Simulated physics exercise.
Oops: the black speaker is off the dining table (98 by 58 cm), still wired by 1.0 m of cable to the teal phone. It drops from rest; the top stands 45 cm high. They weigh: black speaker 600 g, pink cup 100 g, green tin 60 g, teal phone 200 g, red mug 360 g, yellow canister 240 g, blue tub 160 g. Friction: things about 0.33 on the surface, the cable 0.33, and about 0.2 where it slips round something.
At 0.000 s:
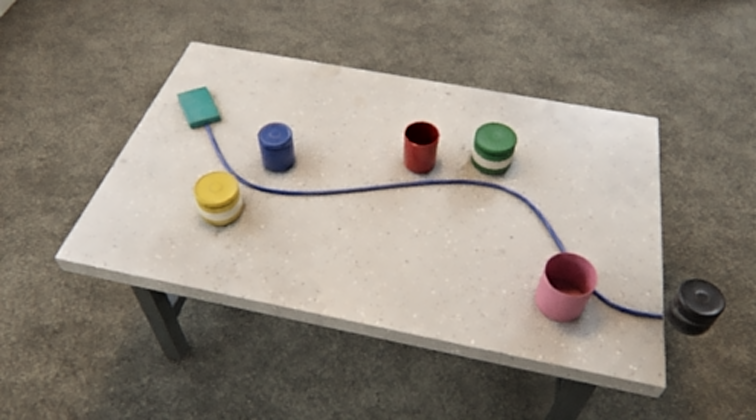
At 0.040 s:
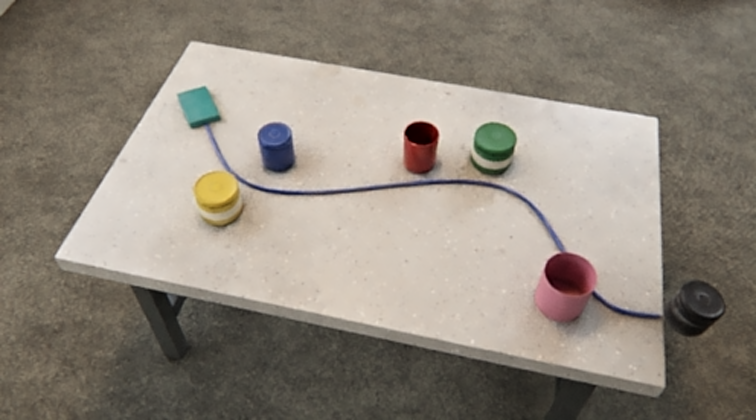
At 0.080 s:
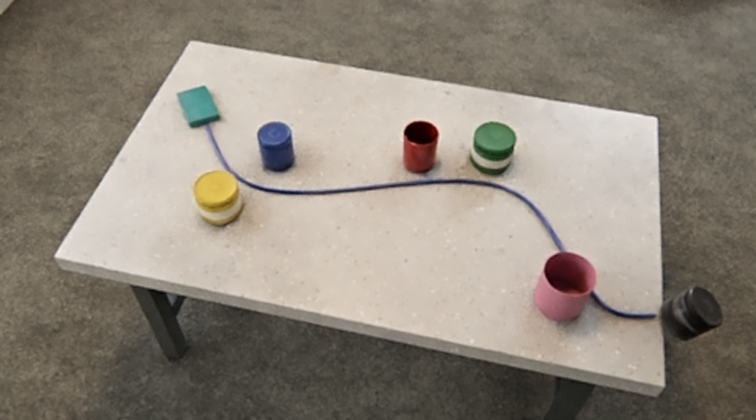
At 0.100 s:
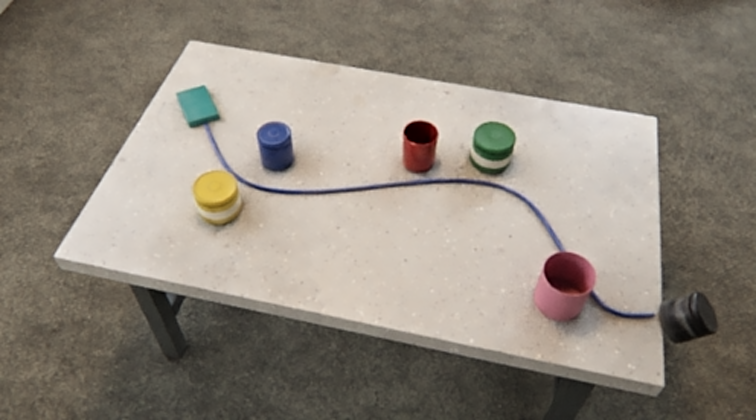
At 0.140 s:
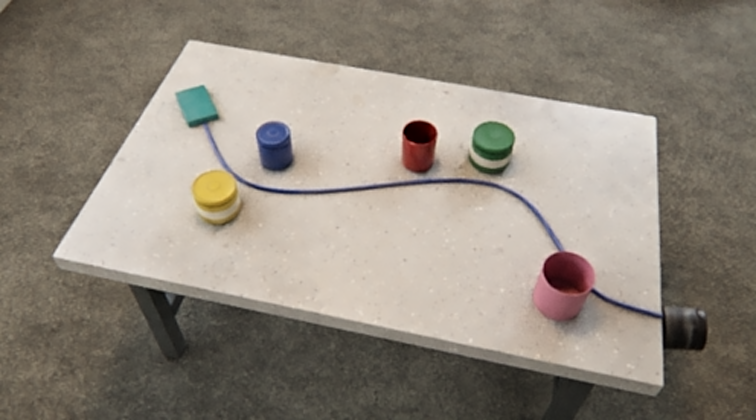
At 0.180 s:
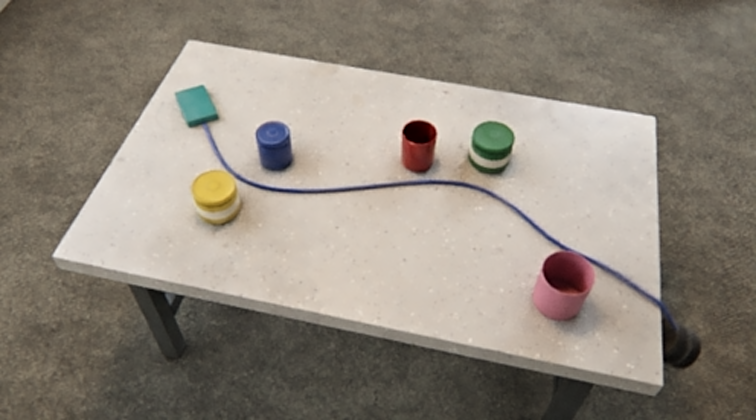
On a pale table, a blue cord wound from a teal block past cups and tins to a black cylinder off the right edge, which tilted and dropped lower as the cord pulled straighter.
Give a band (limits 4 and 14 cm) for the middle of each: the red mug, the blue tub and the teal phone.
In order: The red mug hardly moves; the blue tub moves a moderate way; the teal phone reaches the top band.
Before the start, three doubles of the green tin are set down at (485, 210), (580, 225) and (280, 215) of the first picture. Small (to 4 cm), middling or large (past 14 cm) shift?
In turn: Large, small, small.
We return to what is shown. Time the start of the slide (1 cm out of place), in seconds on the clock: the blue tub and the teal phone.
Blue tub 0.28 s, teal phone 0.26 s.
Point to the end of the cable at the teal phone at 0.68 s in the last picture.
Around (449, 256).
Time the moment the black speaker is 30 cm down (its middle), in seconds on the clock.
About: 0.36 s.
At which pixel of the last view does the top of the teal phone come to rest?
Near (464, 287).
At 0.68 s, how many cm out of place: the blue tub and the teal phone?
Blue tub 10 cm, teal phone 60 cm.
At 0.4 s, the cable's tail end at (329, 187); teal phone 29 cm off its start, blue tub 10 cm off its start, black speaker over the edge.
At 0.7 s, the cable's tail end at (449, 256); teal phone 56 cm off its start, blue tub 11 cm off its start, black speaker over the edge.
At 0.9 s, the cable's tail end at (487, 278); teal phone 64 cm off its start at (464, 287), blue tub 11 cm off its start at (316, 102), black speaker over the edge.
At 1.2 s, the cable's tail end at (487, 278); teal phone 64 cm off its start, blue tub 11 cm off its start, black speaker over the edge.
At 2.4 s, the cable's tail end at (487, 278); teal phone 64 cm off its start at (464, 287), blue tub 11 cm off its start at (316, 102), red mug 0 cm off its start at (420, 132), black speaker over the edge.
